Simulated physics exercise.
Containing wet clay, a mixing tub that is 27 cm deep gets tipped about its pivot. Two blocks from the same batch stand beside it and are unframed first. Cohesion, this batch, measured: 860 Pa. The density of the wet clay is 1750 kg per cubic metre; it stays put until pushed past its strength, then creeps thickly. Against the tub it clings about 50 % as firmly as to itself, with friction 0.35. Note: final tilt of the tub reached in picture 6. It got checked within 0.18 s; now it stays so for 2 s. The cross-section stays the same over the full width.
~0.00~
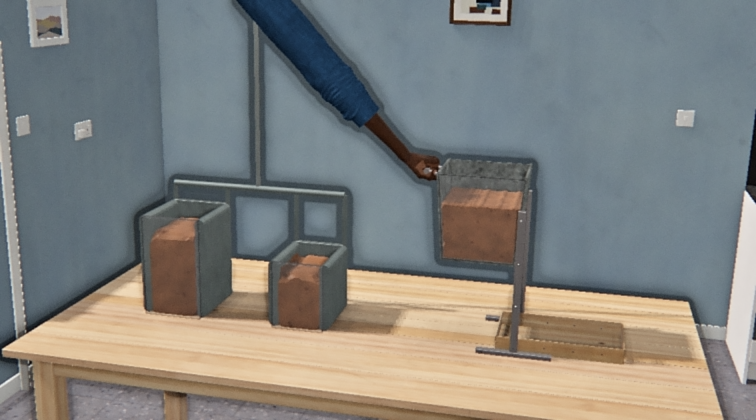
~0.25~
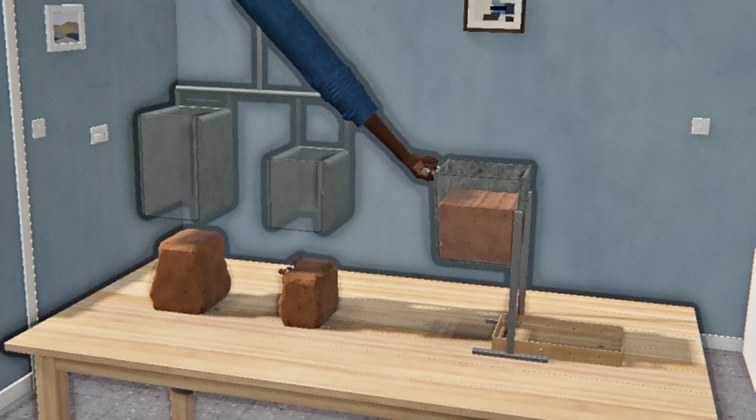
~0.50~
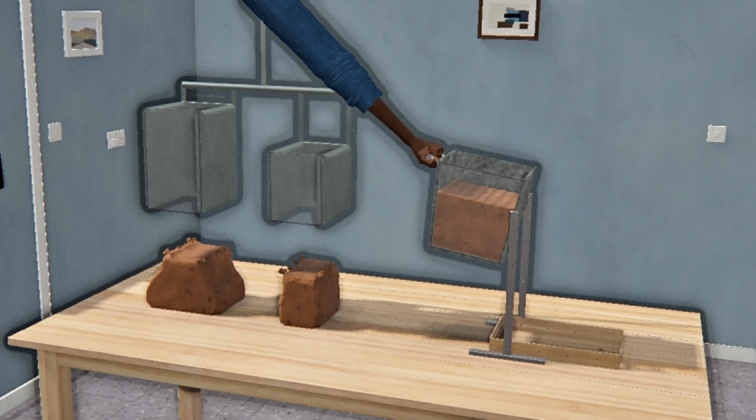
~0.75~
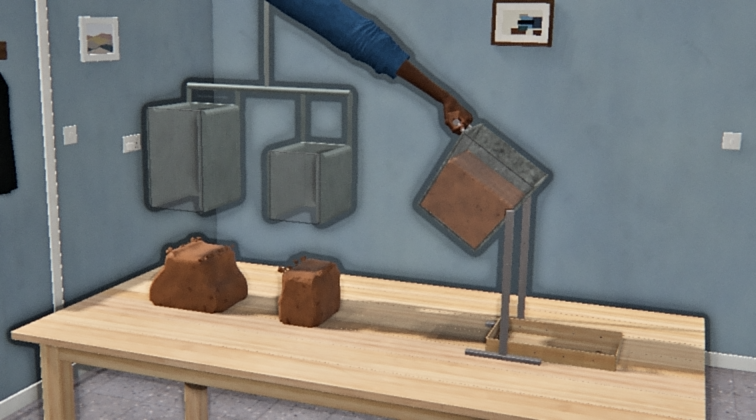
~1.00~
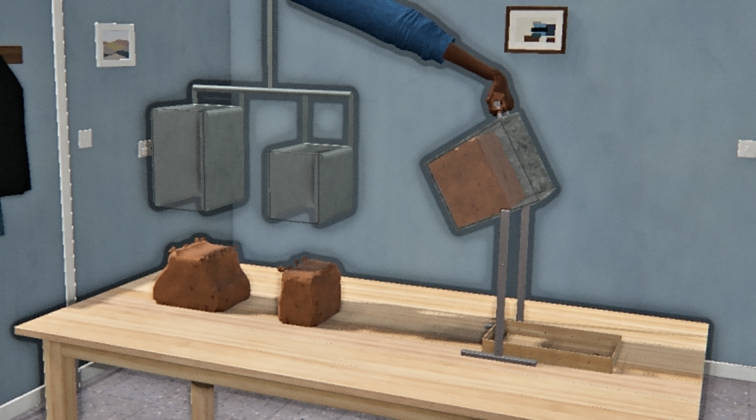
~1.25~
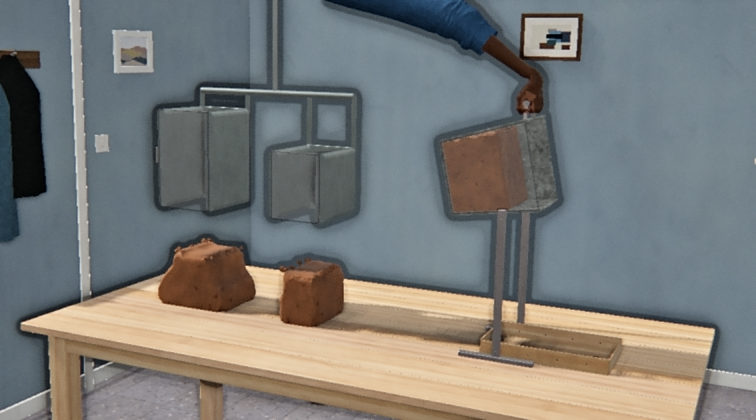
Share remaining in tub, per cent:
Near 100 percent.
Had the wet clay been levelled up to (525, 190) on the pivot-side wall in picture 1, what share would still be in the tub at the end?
It would be close to 100 percent.
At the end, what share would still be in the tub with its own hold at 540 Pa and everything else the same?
100 %.
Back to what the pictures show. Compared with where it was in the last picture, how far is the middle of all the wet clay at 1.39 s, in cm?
The change is near 0 cm.
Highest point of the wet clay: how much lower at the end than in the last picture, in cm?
Roughly 0 cm.
By 1.39 s, the tub is at 78 degrees and holds 100 %.
By 1.56 s, the tub is at 78 degrees and holds 100 %.
By 1.73 s, the tub is at 78 degrees and holds 100 %.
By 1.90 s, the tub is at 78 degrees and holds 100 %.
By 3.25 s, at the end, the tub is at 78 degrees and holds 100 %.
